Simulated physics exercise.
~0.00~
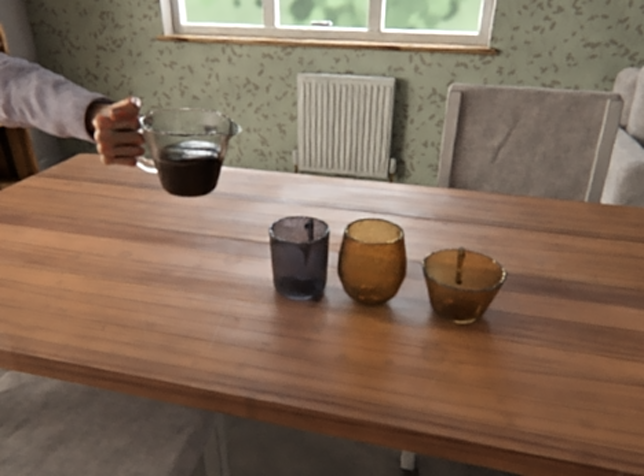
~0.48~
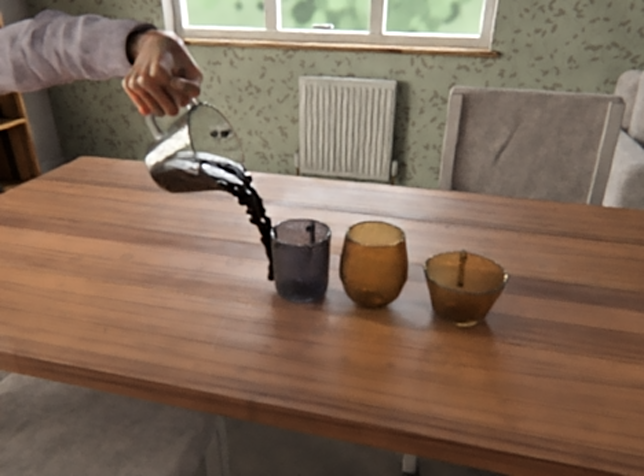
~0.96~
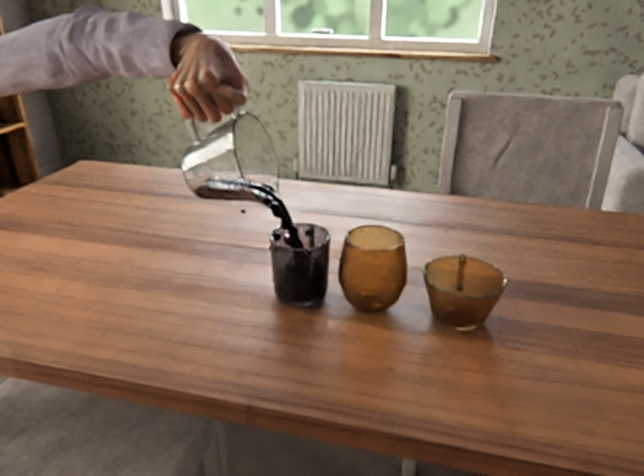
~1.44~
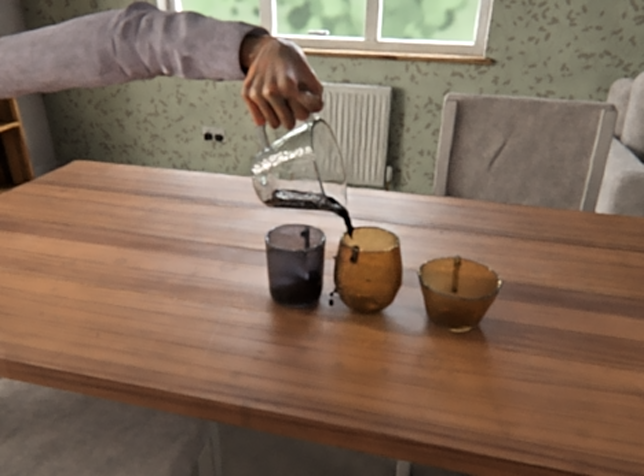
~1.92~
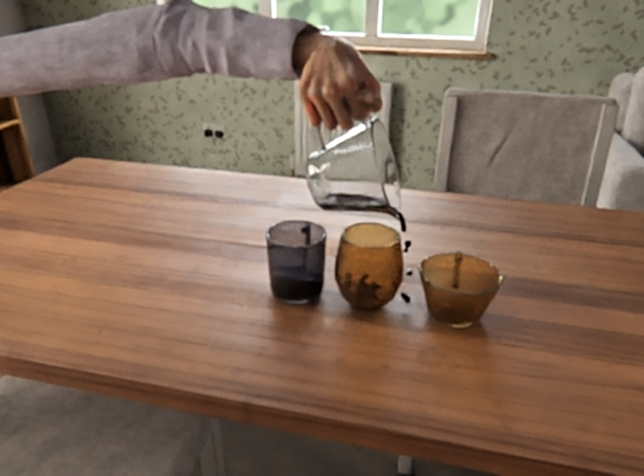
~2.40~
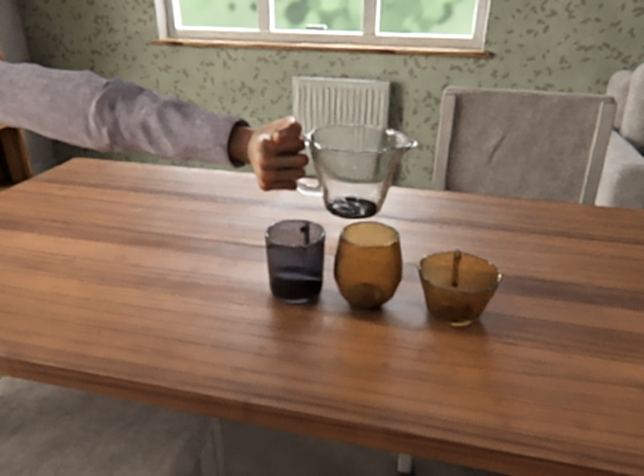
A hand sweeps a tilted glass jug rightwards, pouring dark coffee over cups, then rights it.
